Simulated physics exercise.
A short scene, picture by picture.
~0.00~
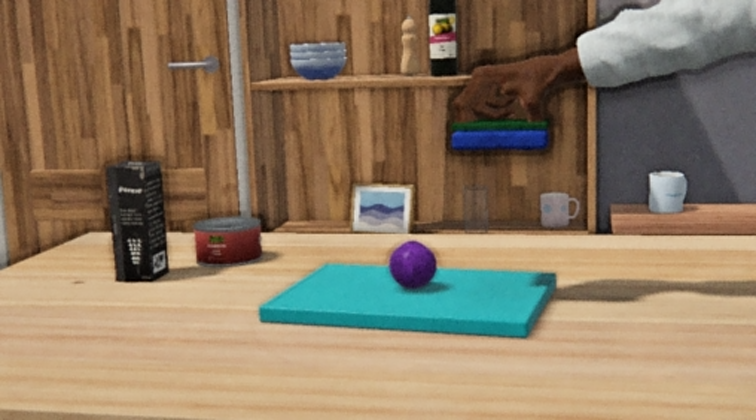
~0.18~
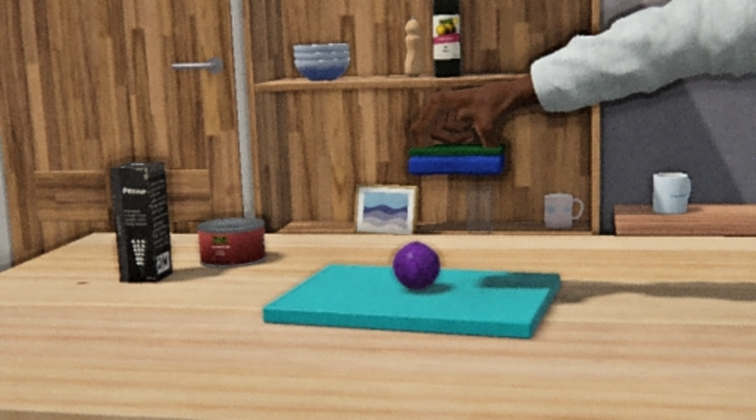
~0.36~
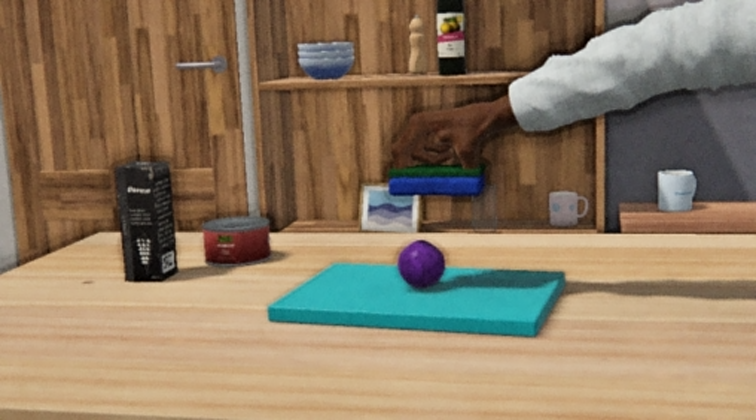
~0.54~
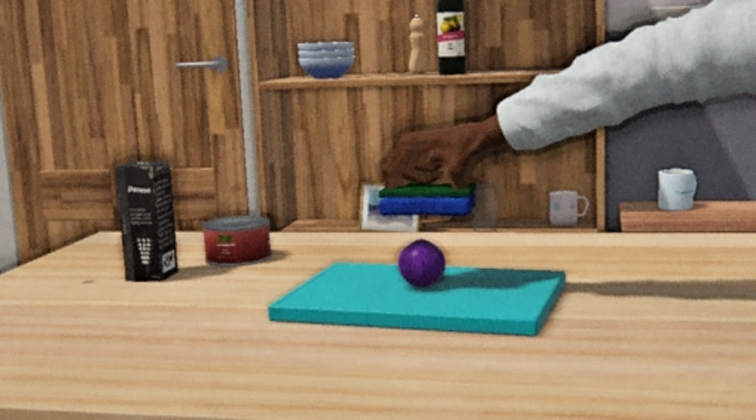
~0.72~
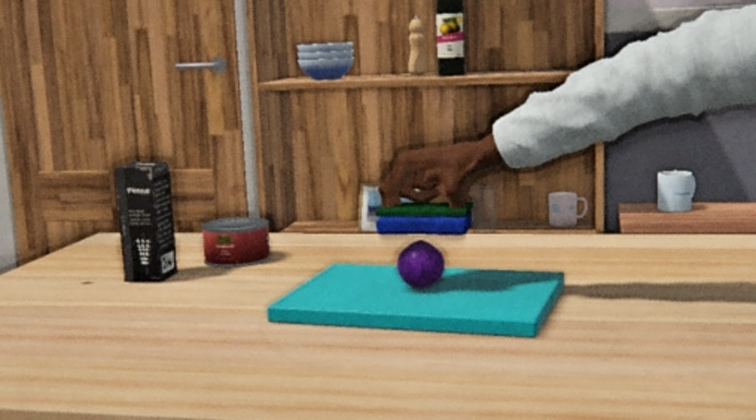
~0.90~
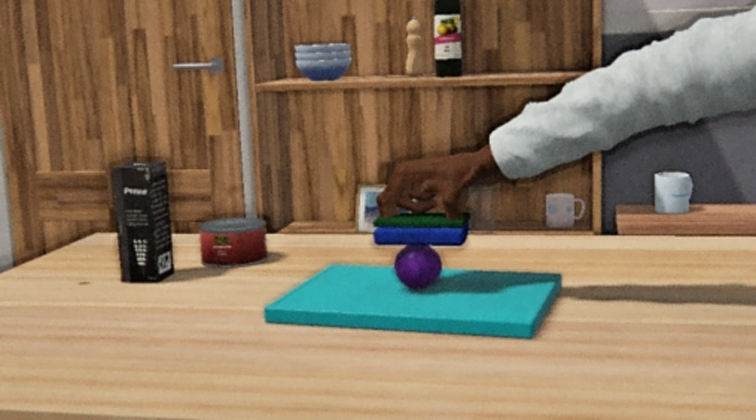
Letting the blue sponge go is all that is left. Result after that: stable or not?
My guess is a failure.
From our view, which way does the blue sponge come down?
Its movement is toward the right.
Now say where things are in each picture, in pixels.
On its way; blue sponge (501, 135); purple onion (413, 265), in the first frame.
On its way; blue sponge (458, 159); red tub (232, 242), in the second frame.
On its way; blue sponge (438, 180); purple onion (421, 264), in the third frame.
On its way; blue sponge (428, 200); red tub (237, 241), in the fourth frame.
On its way; blue sponge (425, 219); purple onion (421, 265), in the fifth frame.
In place under the hand; blue sponge (422, 229); red tub (234, 242), in the sixth frame.
Around 1.30 s, blue sponge rocked 44° from its first pose near (456, 248).
Around 1.50 s, blue sponge now fallen.
Around 2.50 s, nothing new.
Finally (4.0 s), fallen, blue sponge; the other 4 still in place. Final places as the last picture's camera would see them, blue sponge near (498, 278). The pile loses its balance.
